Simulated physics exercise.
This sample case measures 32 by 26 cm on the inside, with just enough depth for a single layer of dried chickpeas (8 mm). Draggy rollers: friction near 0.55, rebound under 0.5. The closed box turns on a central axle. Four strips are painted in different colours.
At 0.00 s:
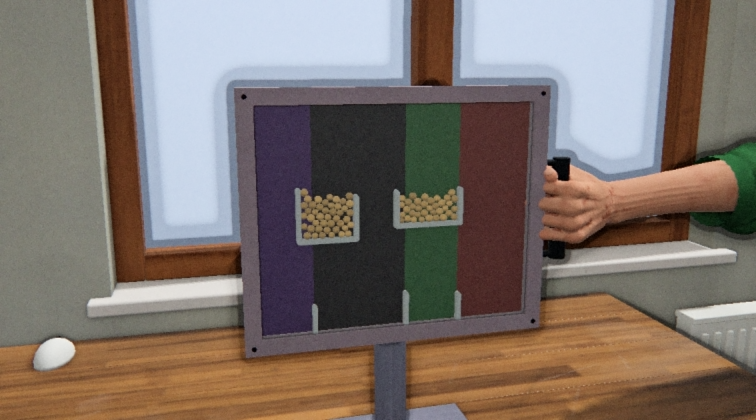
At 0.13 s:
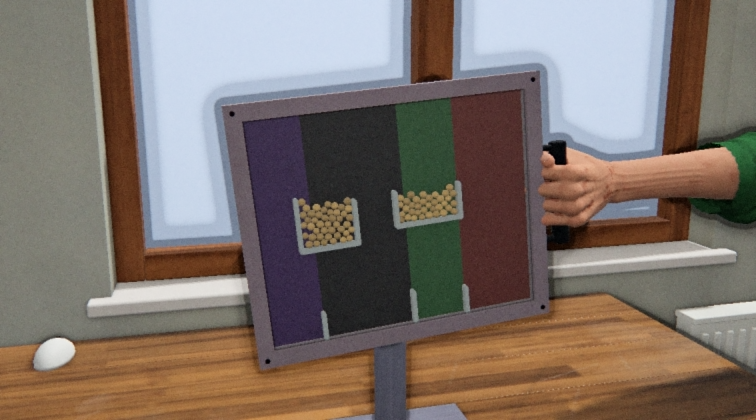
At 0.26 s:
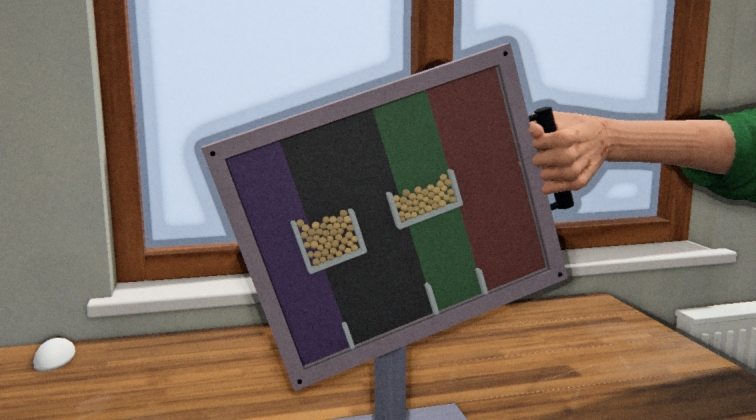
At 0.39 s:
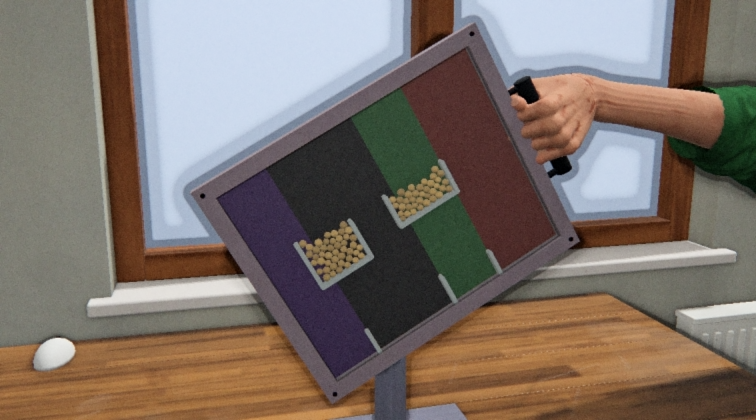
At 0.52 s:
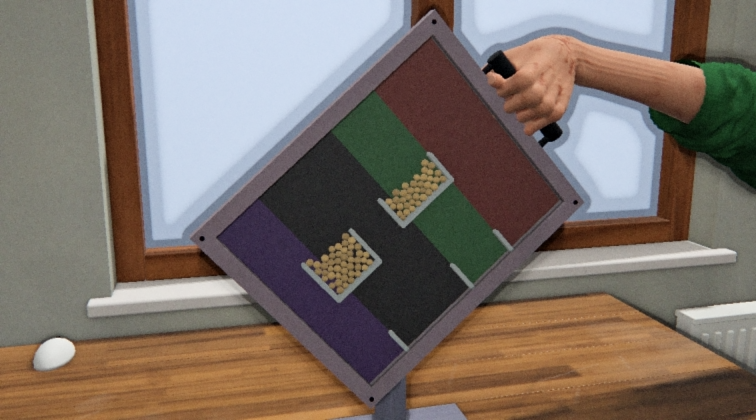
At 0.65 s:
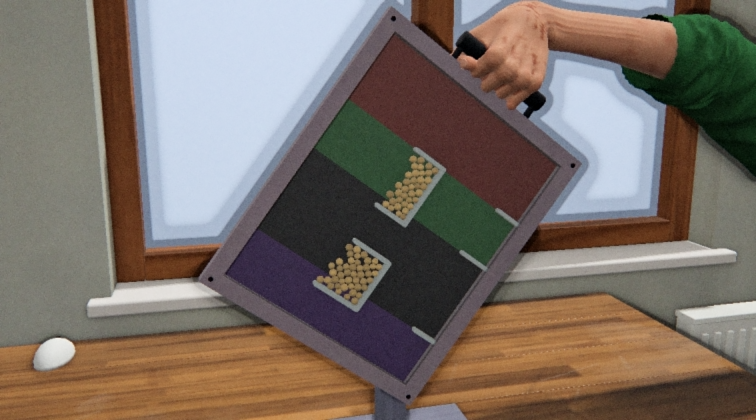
On a wooden table by a window, a hand turns a striped case of beads anticlockwise.
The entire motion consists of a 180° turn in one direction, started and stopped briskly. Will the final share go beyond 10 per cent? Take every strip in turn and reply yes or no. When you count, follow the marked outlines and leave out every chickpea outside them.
In turn: Red strip no, purple strip yes, green strip no, black strip yes.
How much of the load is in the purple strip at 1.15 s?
Around 35 percent of the load.
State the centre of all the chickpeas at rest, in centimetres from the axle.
Right: About 12 cm; below: About 10 cm.
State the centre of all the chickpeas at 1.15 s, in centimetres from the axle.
Offset approx. 2 cm left, 7 cm below.
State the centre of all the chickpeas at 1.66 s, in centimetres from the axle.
The middle sits around 5 cm right of it and 15 cm below it.
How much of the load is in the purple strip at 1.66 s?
Share: Near 80 %.
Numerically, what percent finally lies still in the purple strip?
That comes to near 75 percent.
After 1.15 s, it stands 99° anticlockwise; the chickpeas' middle is 2 cm left of and 7 cm below the centre; purple 35 %, green 20 %, black 45 %.
After 1.66 s, it stands 146° anticlockwise; the chickpeas' middle is 5 cm right of and 15 cm below the centre; purple 80 %, black 20 %.
After 2.10 s, it stands 180° anticlockwise; the chickpeas' middle is 12 cm right of and 10 cm below the centre; purple 75 %, black 20 %.
At rest by 2.5 s, it stands 180° anticlockwise; red 0 %, purple 75 %, green 0 %, black 20 %.
